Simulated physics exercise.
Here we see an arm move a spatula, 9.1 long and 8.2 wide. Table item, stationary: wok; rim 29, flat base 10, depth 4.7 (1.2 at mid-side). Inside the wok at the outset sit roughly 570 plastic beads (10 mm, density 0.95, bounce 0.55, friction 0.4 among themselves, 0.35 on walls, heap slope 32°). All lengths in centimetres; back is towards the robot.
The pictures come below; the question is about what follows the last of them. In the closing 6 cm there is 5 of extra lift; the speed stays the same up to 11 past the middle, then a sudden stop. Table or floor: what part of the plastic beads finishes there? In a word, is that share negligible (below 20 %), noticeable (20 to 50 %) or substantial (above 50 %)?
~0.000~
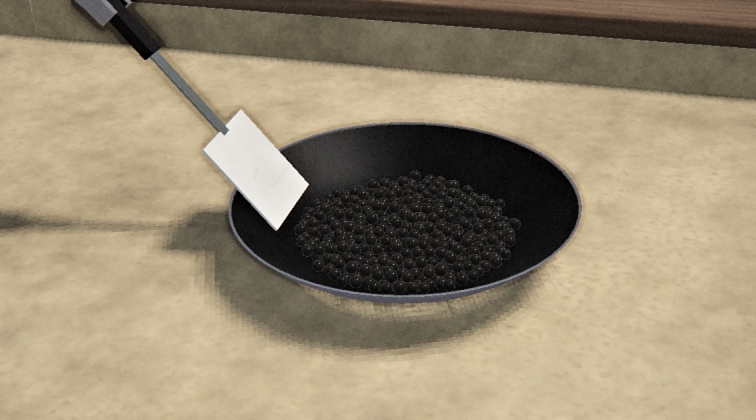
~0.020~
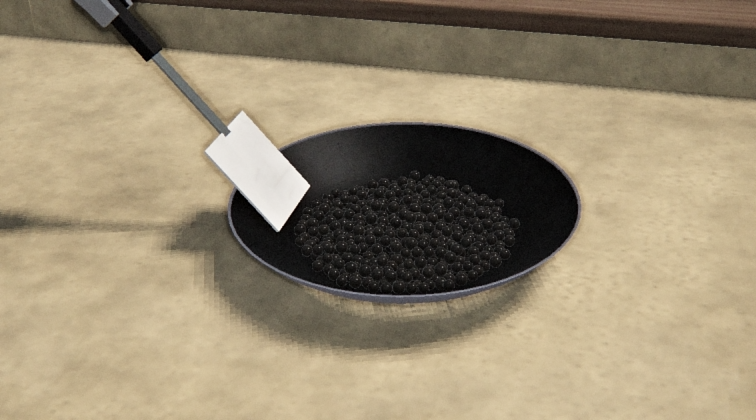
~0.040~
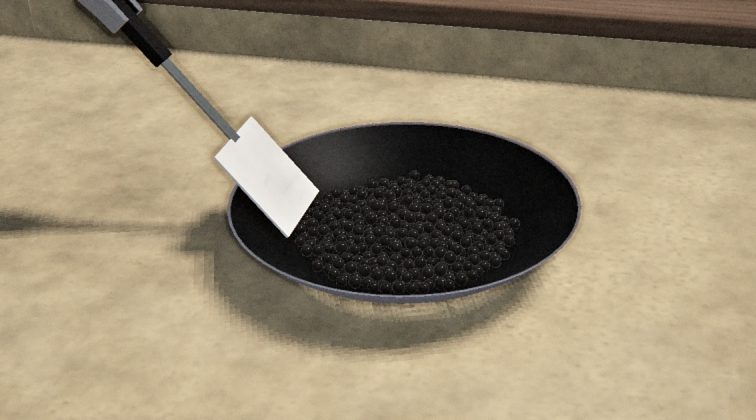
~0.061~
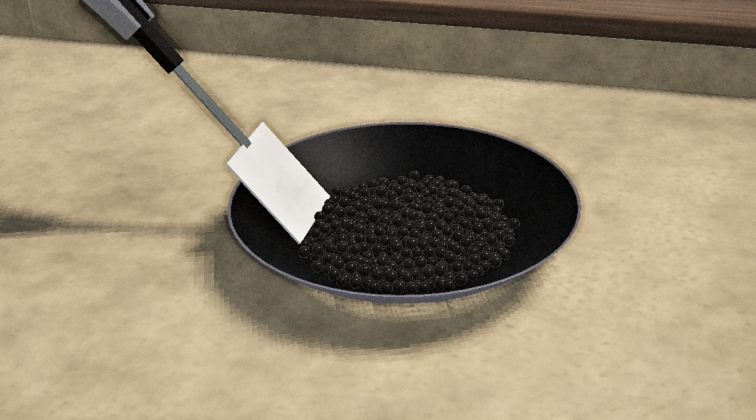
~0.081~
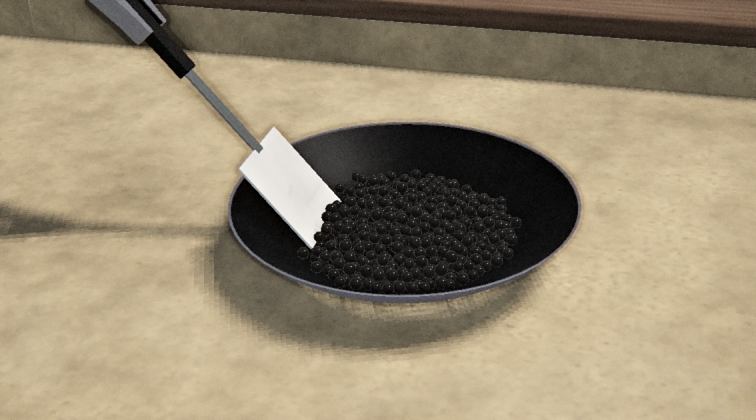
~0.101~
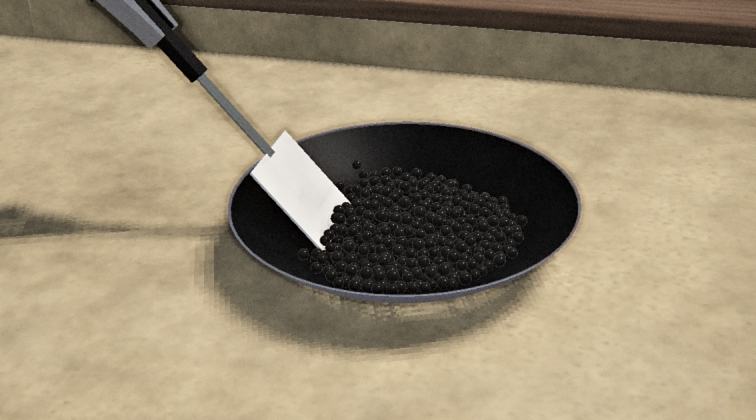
In a word, negligible.
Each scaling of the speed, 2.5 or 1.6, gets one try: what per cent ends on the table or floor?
40 and 25 %.
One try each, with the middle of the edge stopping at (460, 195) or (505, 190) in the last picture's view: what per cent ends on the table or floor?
Try 1: Approx. 0 %; try 2: Approx. 0 %.
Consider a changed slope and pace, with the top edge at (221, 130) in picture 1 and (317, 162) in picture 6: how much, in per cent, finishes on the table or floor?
35 per cent.
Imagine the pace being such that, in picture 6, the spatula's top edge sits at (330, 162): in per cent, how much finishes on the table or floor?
Some 35 per cent.
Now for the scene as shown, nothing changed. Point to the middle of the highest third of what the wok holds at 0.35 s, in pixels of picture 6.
The middle lies somewhere about (521, 221).
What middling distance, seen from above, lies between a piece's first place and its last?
I'd guess close to 4 centimetres.
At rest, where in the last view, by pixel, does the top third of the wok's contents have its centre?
Close to pixel (502, 234).
By 0.23 s, sloping 49°, highest piece 4 above the table; 571 in the wok.
By 0.35 s, sloping 49°, highest piece 6 above the table; 571 in the wok.
By 0.61 s, sloping 49°, highest piece 5 above the table; 525 in the wok, 46 on the table or floor.
By 1.66 s, sloping 49°, highest piece 4 above the table; 525 in the wok, 46 on the table or floor.
Final count, 525 in the wok, 46 on the table or floor. That is 8 % on the table or floor.
